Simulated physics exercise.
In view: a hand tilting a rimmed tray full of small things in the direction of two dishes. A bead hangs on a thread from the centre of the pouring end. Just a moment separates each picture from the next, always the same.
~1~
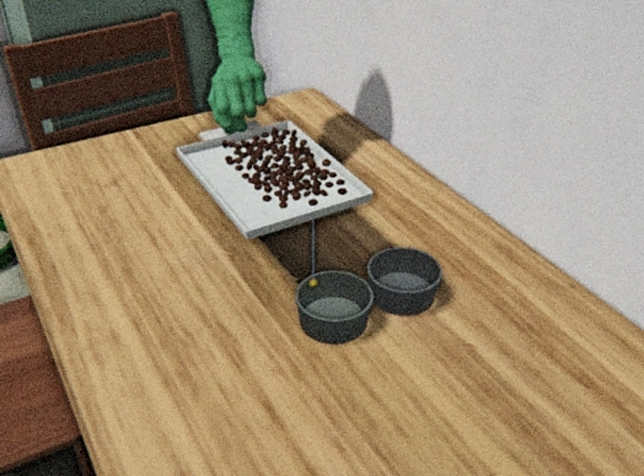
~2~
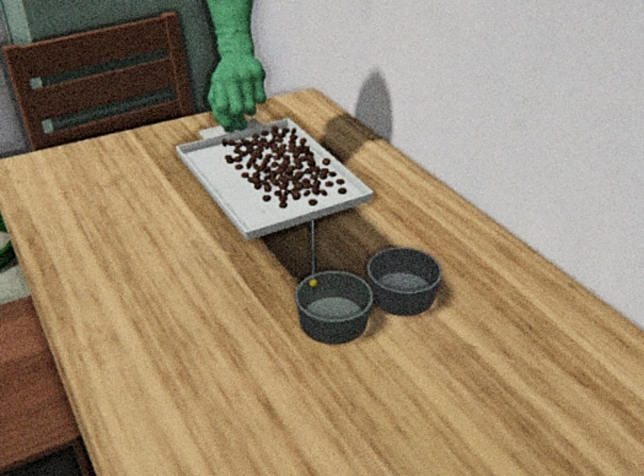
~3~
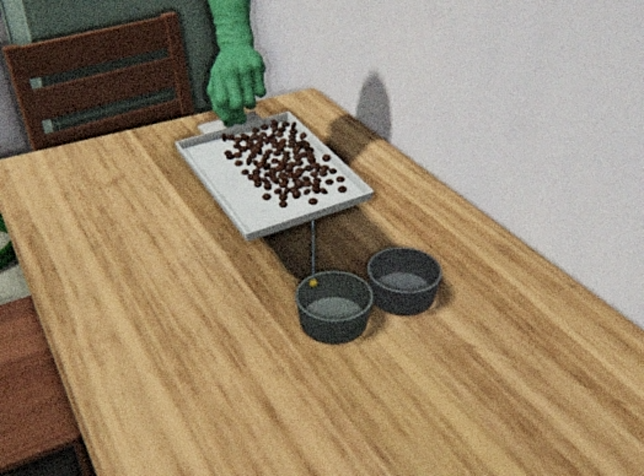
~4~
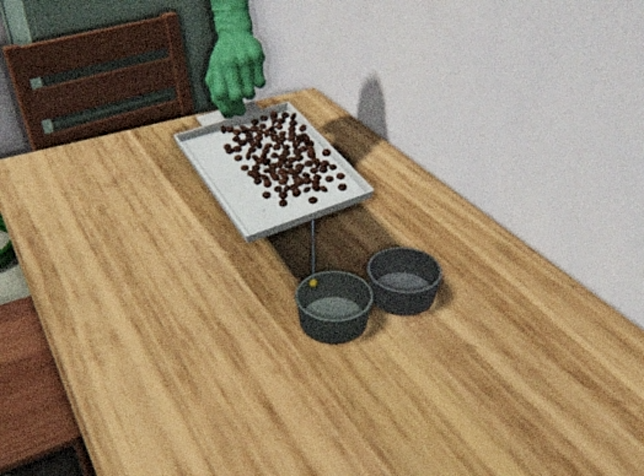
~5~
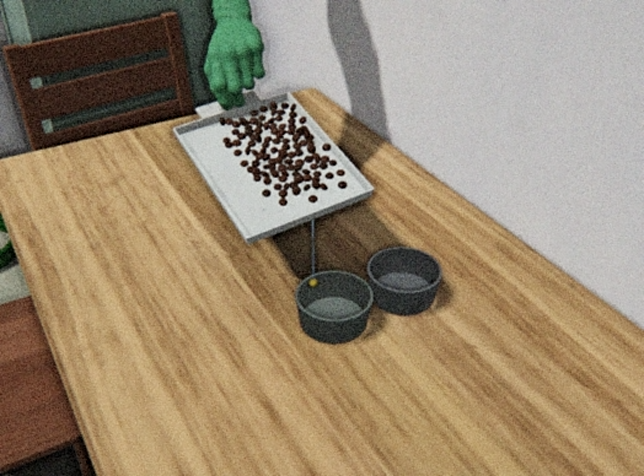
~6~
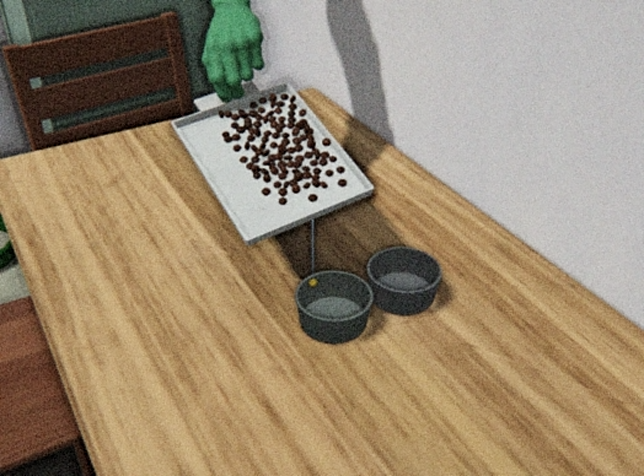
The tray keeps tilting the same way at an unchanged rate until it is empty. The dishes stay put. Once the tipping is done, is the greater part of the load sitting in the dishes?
No: The dishes are going to end up holding a minor part.
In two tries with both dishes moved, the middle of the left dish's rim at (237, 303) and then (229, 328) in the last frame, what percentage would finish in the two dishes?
You'd get 40 in a hundred first and 60 in a hundred after that.
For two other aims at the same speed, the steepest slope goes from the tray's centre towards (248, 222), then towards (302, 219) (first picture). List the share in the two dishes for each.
The first try gives close to 0 percent; the next gives 40 percent.
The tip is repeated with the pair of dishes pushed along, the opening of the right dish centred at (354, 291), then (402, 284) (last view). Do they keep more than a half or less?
So that's a greater portion the first time round, a lesser portion the second.
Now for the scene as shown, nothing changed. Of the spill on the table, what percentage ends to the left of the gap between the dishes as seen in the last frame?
Around 100 per cent, I reckon.
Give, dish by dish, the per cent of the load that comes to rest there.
Left dish around 0, right dish around 0, both in a hundred.
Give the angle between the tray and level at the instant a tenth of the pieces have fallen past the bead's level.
70°.
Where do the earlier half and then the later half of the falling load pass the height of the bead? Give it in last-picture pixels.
It passes near (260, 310) first and then near (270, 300).
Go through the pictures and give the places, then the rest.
In the first frame, corners of the pouring end near (247, 230) and (371, 192), level; middle of the load near (283, 167), flat chocolate drops; left dish near (353, 328); right dish near (425, 299); bead on its thread near (313, 283).
In the second frame, corners of the pouring end near (247, 231) and (371, 192), level; middle of the load near (283, 166).
In the third frame, corners of the pouring end near (247, 232) and (371, 191), tipped barely, lowest at the left corner; middle of the load near (283, 162).
In the fourth frame, corners of the pouring end near (247, 234) and (371, 190), tipped a little, lowest at the left corner; middle of the load near (283, 157).
In the fifth frame, corners of the pouring end near (247, 236) and (371, 188), tipped a little, lowest at the left corner; middle of the load near (282, 152).
In the sixth frame, corners of the pouring end near (247, 239) and (371, 187), tipped clearly, lowest at the left corner; middle of the load near (282, 147); left dish near (353, 327); right dish near (424, 299).
Shortly afterwards, tray tipped steeply; all but a few on the tray; a little in the air.
Next, tray tipped right over; near a quarter on the tray; only a few in the left dish; near two thirds outside both; a little in the air.
Some moments later, tray tipped past a quarter turn; only a few in the left dish; all but a few outside both.
In the end, tray tipped past a quarter turn; only a few in the left dish; none at all in the right dish; all but a few outside both.
